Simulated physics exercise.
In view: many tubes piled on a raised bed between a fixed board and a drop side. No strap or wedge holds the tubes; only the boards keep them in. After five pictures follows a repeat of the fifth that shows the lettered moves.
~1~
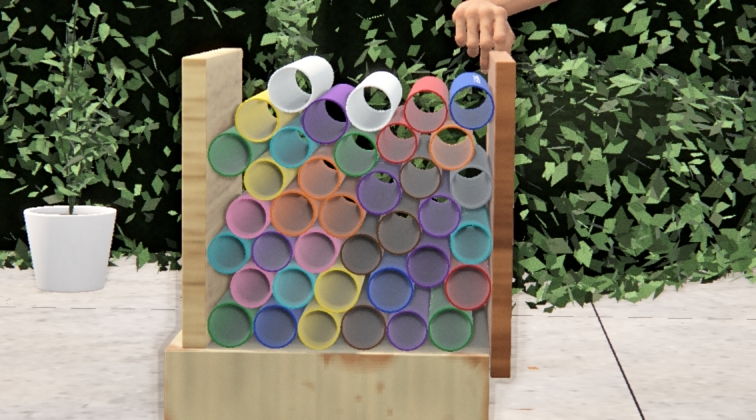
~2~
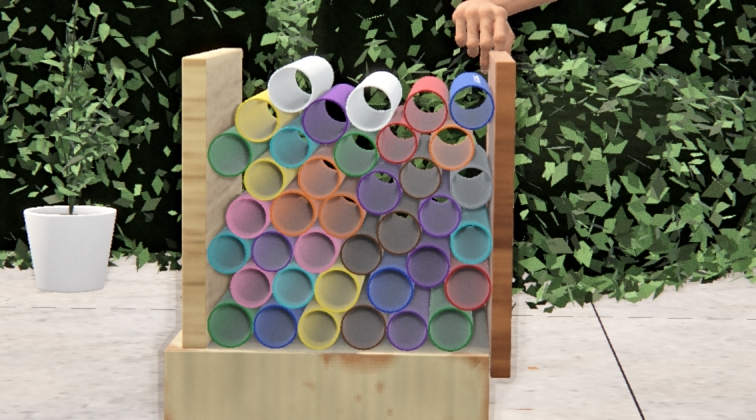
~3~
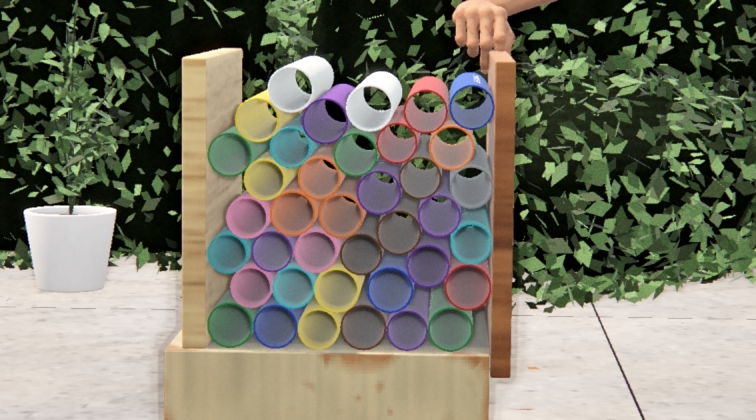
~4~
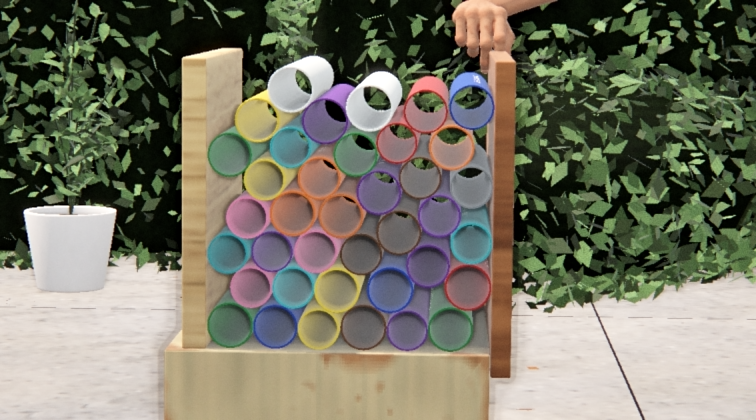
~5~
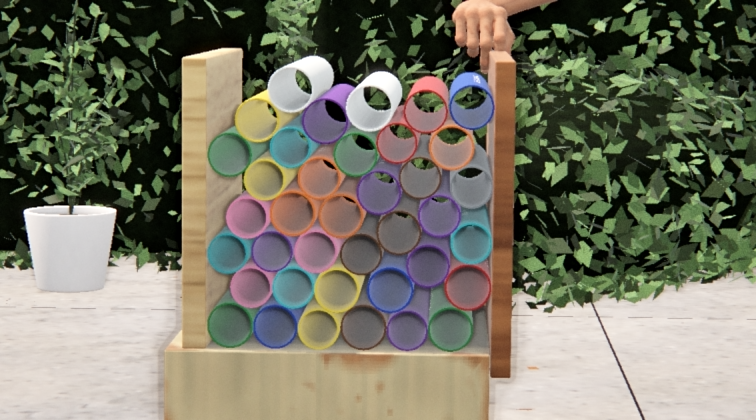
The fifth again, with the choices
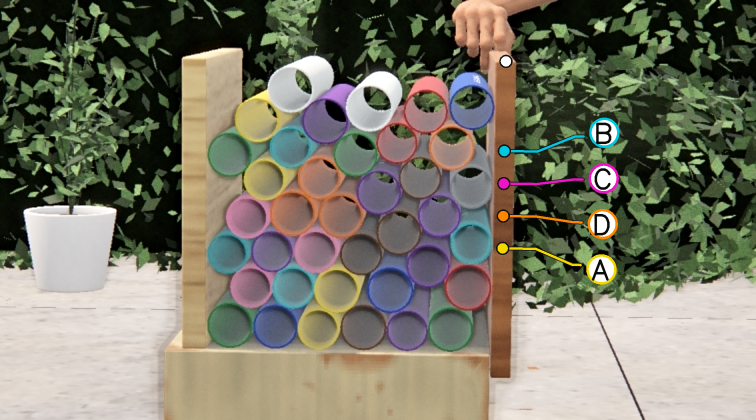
Colourful tubes sit stacked between wooden boards while a hand rests on the right board, barely moving.
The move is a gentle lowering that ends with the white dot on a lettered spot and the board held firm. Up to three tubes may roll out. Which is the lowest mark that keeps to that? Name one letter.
Mark D is as low as it can go.
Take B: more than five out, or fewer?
At B, fewer than five.
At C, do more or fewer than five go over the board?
Fewer than five.
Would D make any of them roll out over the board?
Yes.
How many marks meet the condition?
Three of them.
On the marked copy, A at (503, 249); B at (505, 151); C at (504, 184); D at (503, 216); the white dot at (506, 62).
With D. Early on, top of the board (494, 133).
Further on, top of the board (493, 213).
At the end, top of the board (493, 215), one out over the board.
As for the rest, A four out over the board; B none out over the board; C none out over the board.
